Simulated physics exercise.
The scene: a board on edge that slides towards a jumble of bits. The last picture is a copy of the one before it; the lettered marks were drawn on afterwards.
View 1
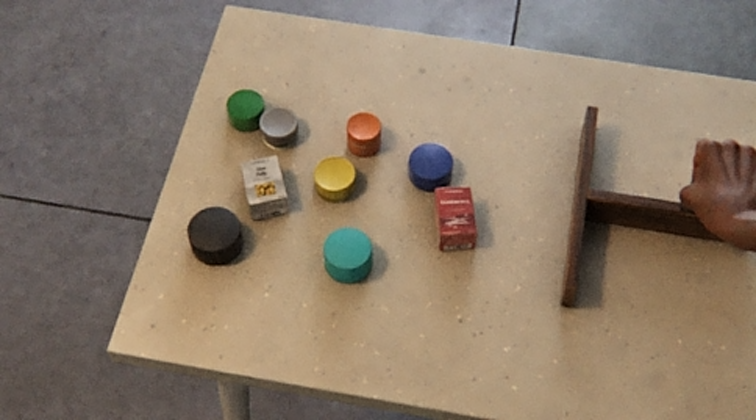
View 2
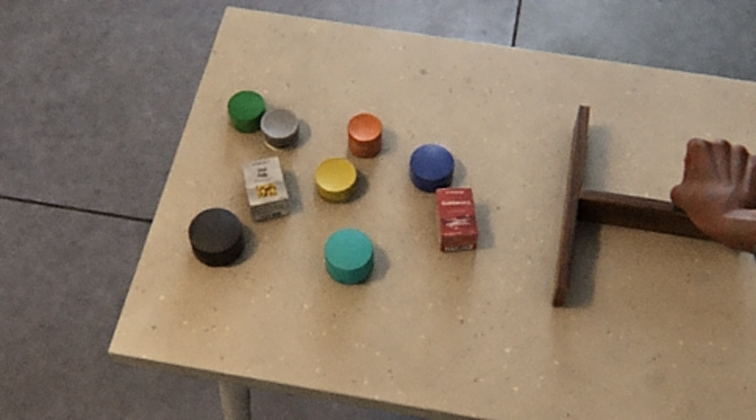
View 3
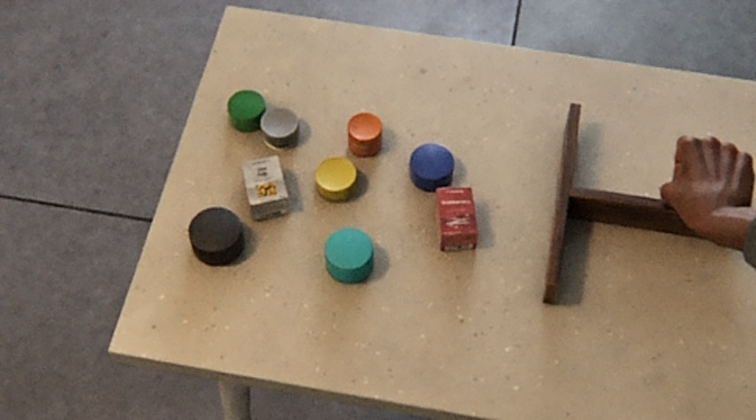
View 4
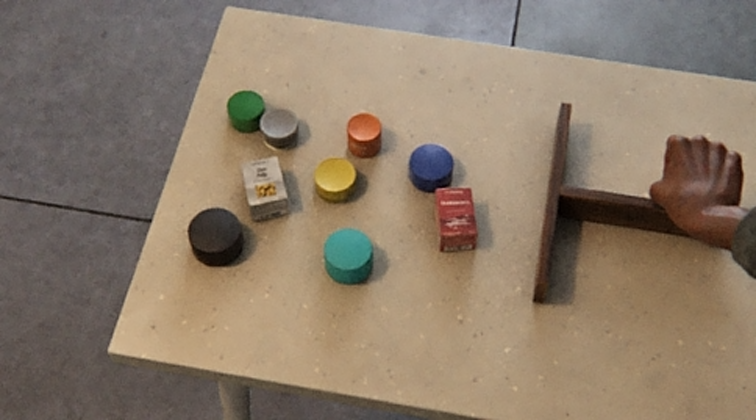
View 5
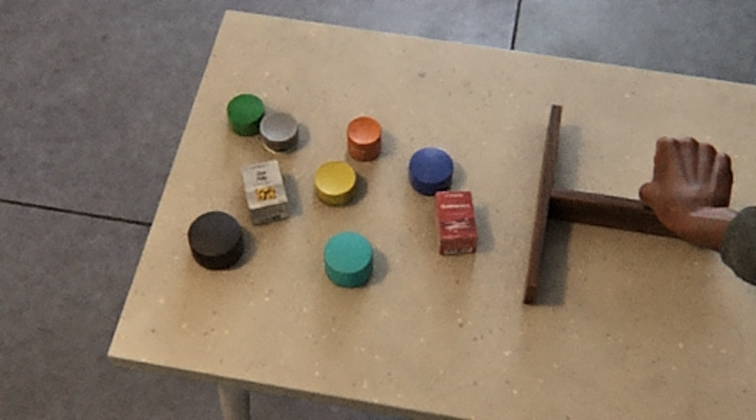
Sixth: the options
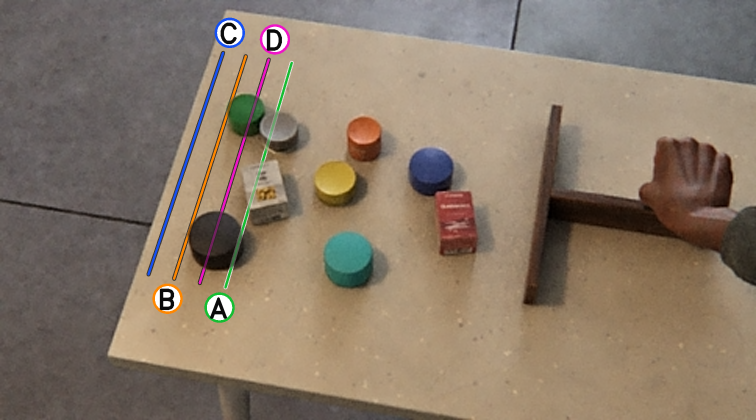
A dark wooden board standing on edge slides slowly left across a pale tabletop, with a hand behind it at the right. It moves a short way towards a scattered group of coloured round tubs, a white packet and a red box, narrowing the gap while they stay in place, untouched.
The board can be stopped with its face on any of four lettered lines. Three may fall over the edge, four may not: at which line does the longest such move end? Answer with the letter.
D is the last line within the limit.
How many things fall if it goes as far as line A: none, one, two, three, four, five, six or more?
In all, none.
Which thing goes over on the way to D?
The black tin goes over.
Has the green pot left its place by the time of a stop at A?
By then, yes.
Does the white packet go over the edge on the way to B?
Yes.
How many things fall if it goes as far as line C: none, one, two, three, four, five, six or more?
Six or more.
On the marked copy, A at (261, 168); B at (212, 161); C at (188, 157); D at (236, 164).
With D. Early on, board (433, 173); blue tin (408, 168); red box (402, 213).
Further on, board (321, 155); green pot (239, 111); white packet (240, 192).
At the end, board (237, 142); black tin over the edge; white packet (160, 188); one fallen.
As for the rest, A is within the limit but short; B drops five; C drops nine.
